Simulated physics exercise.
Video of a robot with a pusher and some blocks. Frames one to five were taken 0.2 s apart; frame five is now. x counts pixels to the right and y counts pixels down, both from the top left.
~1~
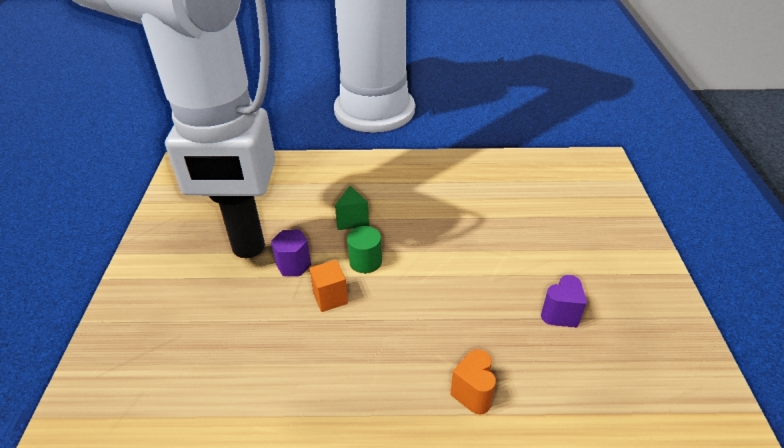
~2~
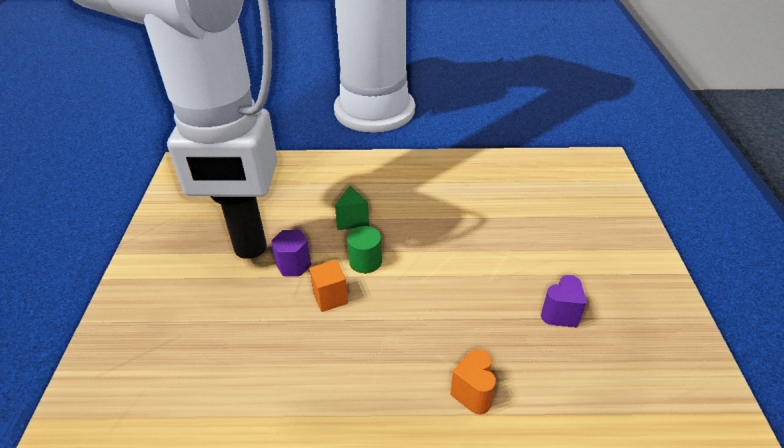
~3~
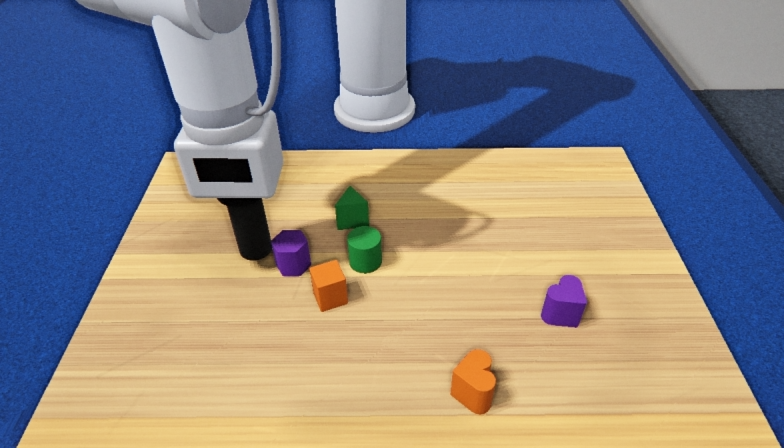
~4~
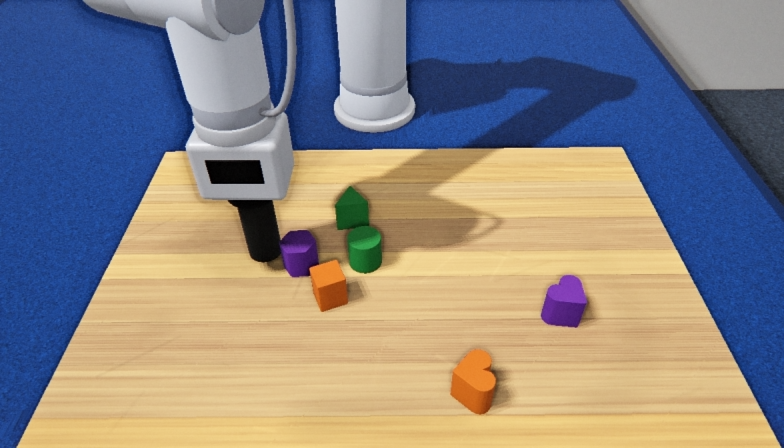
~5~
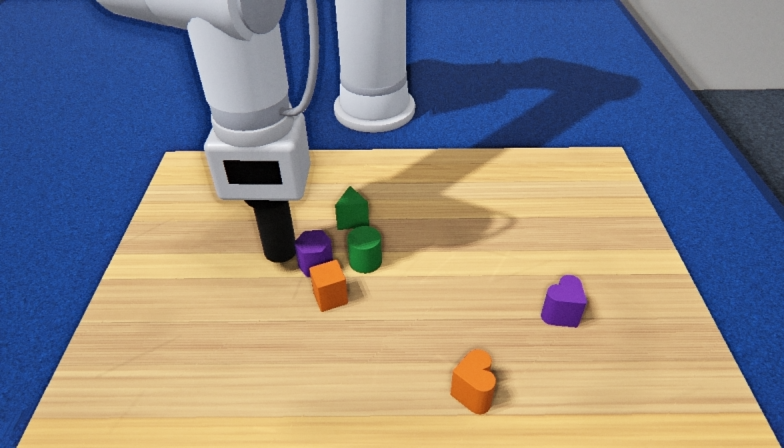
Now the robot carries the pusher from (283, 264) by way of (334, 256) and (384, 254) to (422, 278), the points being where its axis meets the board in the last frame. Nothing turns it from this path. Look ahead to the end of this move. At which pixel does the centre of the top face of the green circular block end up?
At the end it should sit near (452, 270).
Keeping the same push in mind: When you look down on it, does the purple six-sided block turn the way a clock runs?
Yes, that is how it ends up.
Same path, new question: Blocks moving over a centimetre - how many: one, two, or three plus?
I expect two blocks to move.
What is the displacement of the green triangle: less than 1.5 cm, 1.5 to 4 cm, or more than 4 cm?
Short: Under 1.5 cm.
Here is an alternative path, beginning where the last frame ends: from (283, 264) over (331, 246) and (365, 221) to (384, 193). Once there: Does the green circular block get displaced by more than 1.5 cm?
The answer is yes.
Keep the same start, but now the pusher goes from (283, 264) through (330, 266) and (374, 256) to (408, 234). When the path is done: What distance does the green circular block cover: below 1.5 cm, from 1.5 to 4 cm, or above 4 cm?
Long, over 4 cm.
On the path given first. One third of the way, pusher (334, 244); purple six-sided block (358, 245), turned 60° clockwise; green circular block (393, 240).
Two thirds of the way, pusher (384, 241); purple six-sided block (377, 252); green circular block (410, 244).
At the end, pusher (423, 266); purple six-sided block (382, 256), turned 165° clockwise; green triangle still; green circular block (452, 270).
